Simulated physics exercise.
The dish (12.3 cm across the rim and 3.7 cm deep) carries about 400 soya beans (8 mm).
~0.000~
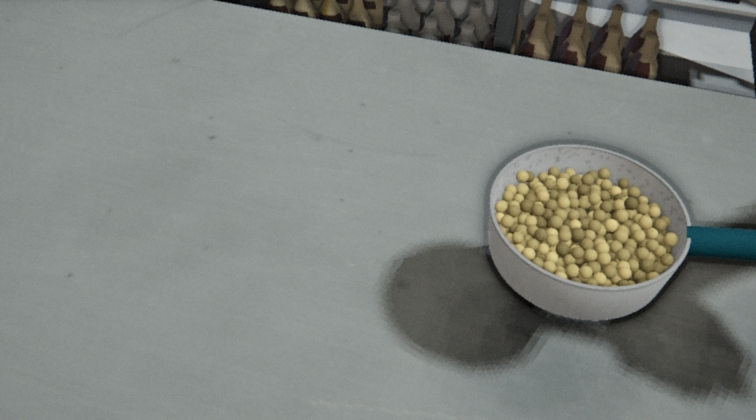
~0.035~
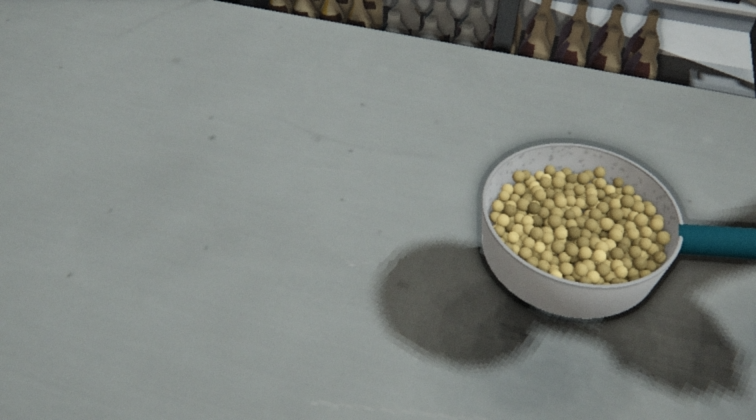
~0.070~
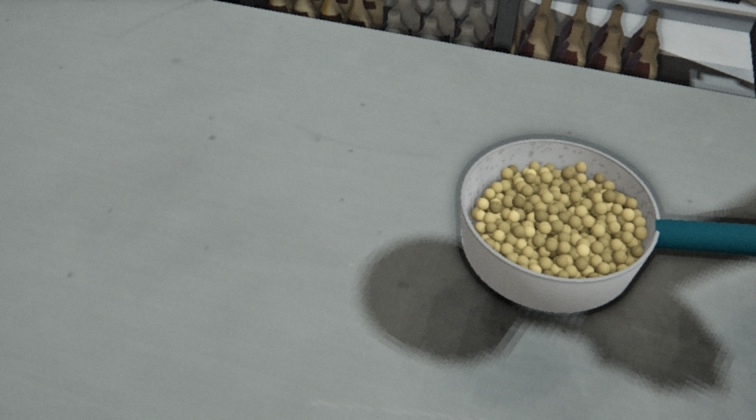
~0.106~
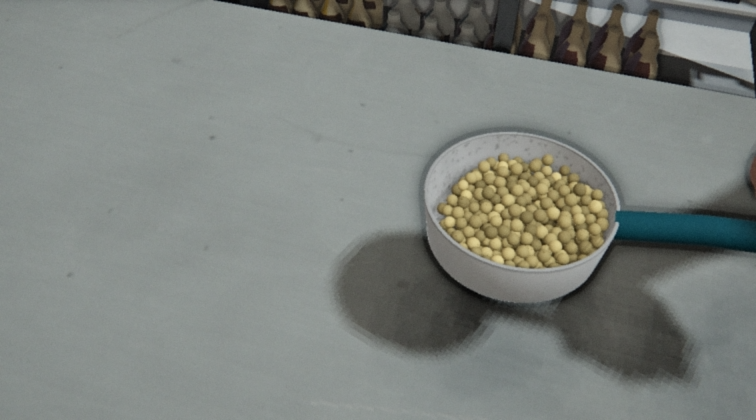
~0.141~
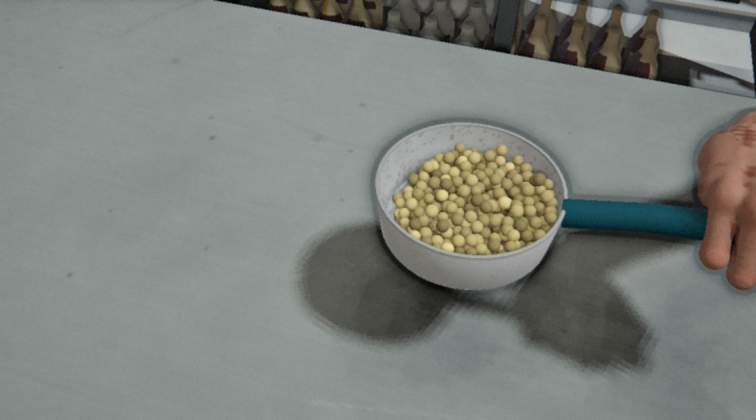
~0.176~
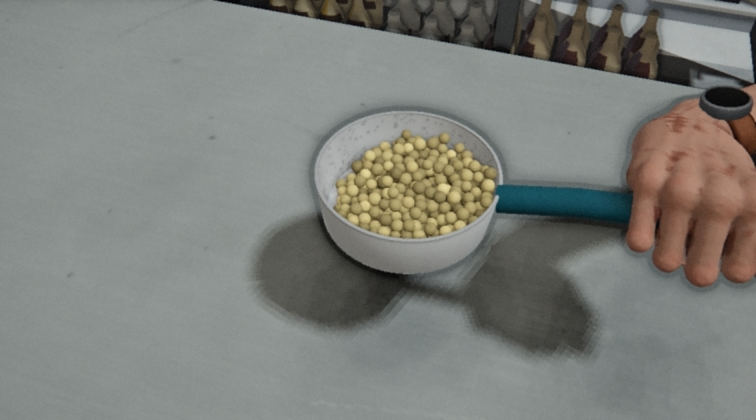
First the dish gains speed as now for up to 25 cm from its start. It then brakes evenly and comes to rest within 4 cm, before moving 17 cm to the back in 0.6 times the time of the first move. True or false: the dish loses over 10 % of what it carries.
True.
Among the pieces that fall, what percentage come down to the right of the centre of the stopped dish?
Fraction: Near 20 %.
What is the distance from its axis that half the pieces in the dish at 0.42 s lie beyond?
I'd put it at around 4.0 cm.
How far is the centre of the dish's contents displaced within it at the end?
2.0 cm or so.
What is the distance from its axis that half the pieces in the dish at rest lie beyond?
Median radius: About 4.0 cm.
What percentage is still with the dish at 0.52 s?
Some 70 per cent of the load.
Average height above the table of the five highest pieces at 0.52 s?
Height: Some 22 centimetres.
After 0.31 s, tilt 0 degrees; dish 100 %; middle of all pieces near (163, 130).
After 0.42 s, tilt 0 degrees; dish 70 %, in the air 30 %; middle of all pieces near (206, 45).
Then, at 0.52 s, tilt 0 degrees; dish 70 %, in the air 30 %; middle of all pieces near (229, 30).
After 0.62 s, tilt 0 degrees; dish 65 %, fallen left of where it stops 20 %, fallen in front of where it stops 5 %, in the air 10 %; middle of all pieces near (280, 7).
By 1.2 s all is still; fallen behind where it stops 10 %, dish 65 %, fallen left of where it stops 20 %, fallen in front of where it stops 5 %.
